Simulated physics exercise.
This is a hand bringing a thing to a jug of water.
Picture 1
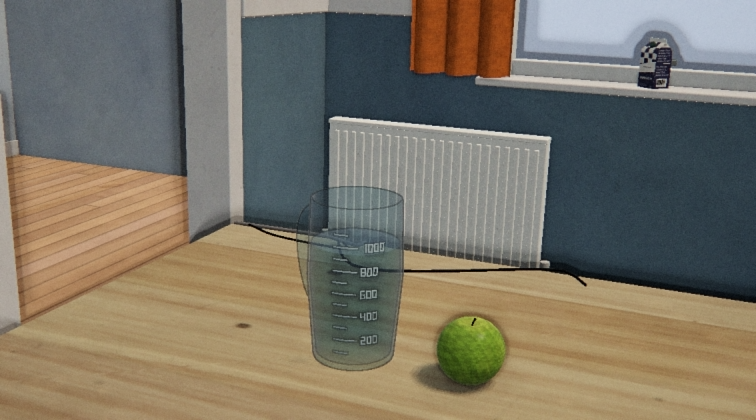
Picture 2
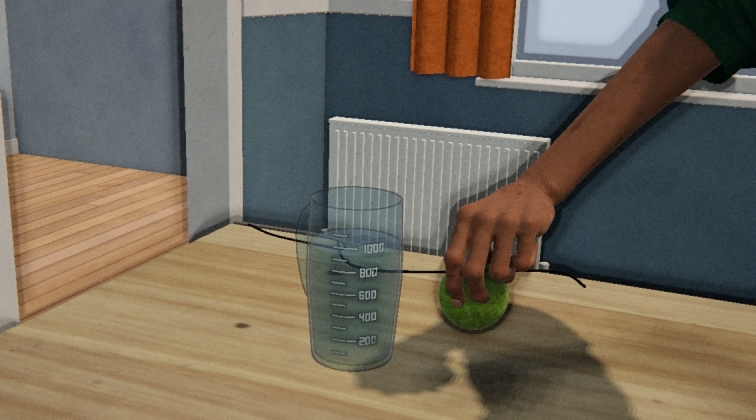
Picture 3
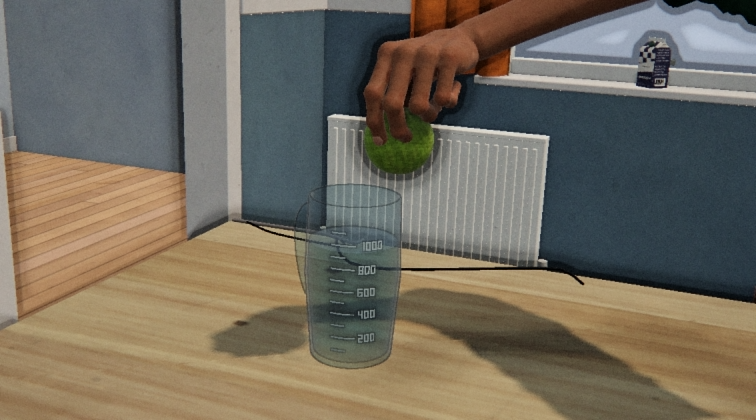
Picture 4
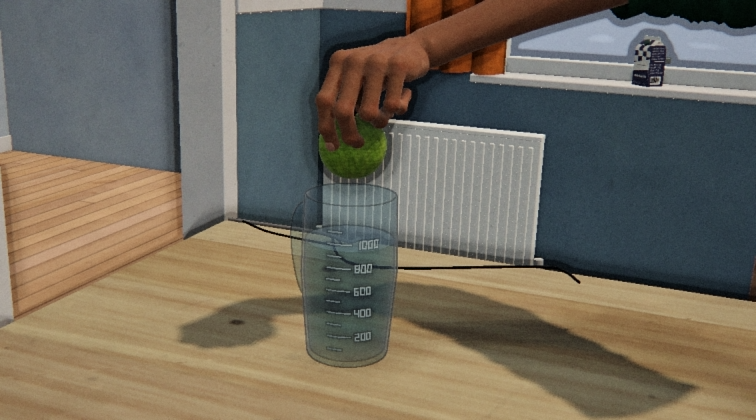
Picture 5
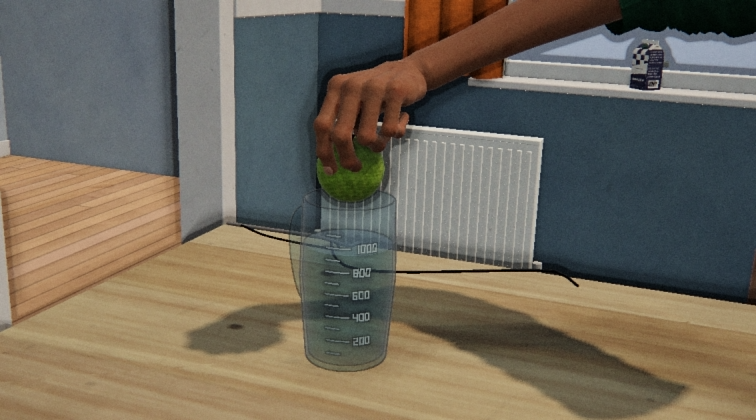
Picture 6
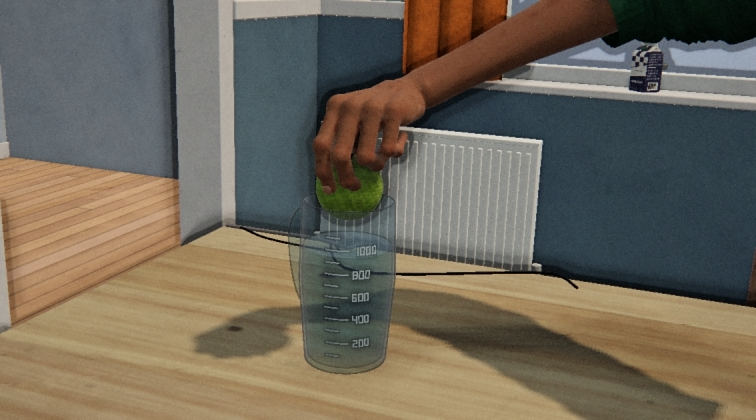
A hand picks up a green apple and lowers it to a jug of water.
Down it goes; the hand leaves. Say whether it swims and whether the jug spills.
Thing: Looks like it won't sink at all. Jug: Looks like it won't spill at all.
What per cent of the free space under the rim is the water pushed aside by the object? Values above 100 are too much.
Ratio: Near 40 per cent.
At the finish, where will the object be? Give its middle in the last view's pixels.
(348, 240), more or less.
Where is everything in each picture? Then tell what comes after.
In the first frame, the apple lies on the top at (471, 351); jug (355, 275) about three quarters full.
In the second frame, a hand picks up the apple at (473, 295); jug about three quarters full, surface at (355, 242).
In the third frame, the apple is carried over at (399, 140); jug (353, 273) about three quarters full.
In the fourth frame, the apple is above the jug at (352, 146); jug about three quarters full, surface at (350, 238).
In the fifth frame, the apple comes down at (350, 168); jug (348, 276) about three quarters full.
In the sixth frame, the apple is just over the surface at (349, 187); jug about three quarters full, surface at (348, 244).
A moment on, the apple enters the water; the jug is about three quarters full.
Further on, the apple comes up again; the jug is about three quarters full.
When it is over, the apple is afloat; the jug is about three quarters full; none went over.
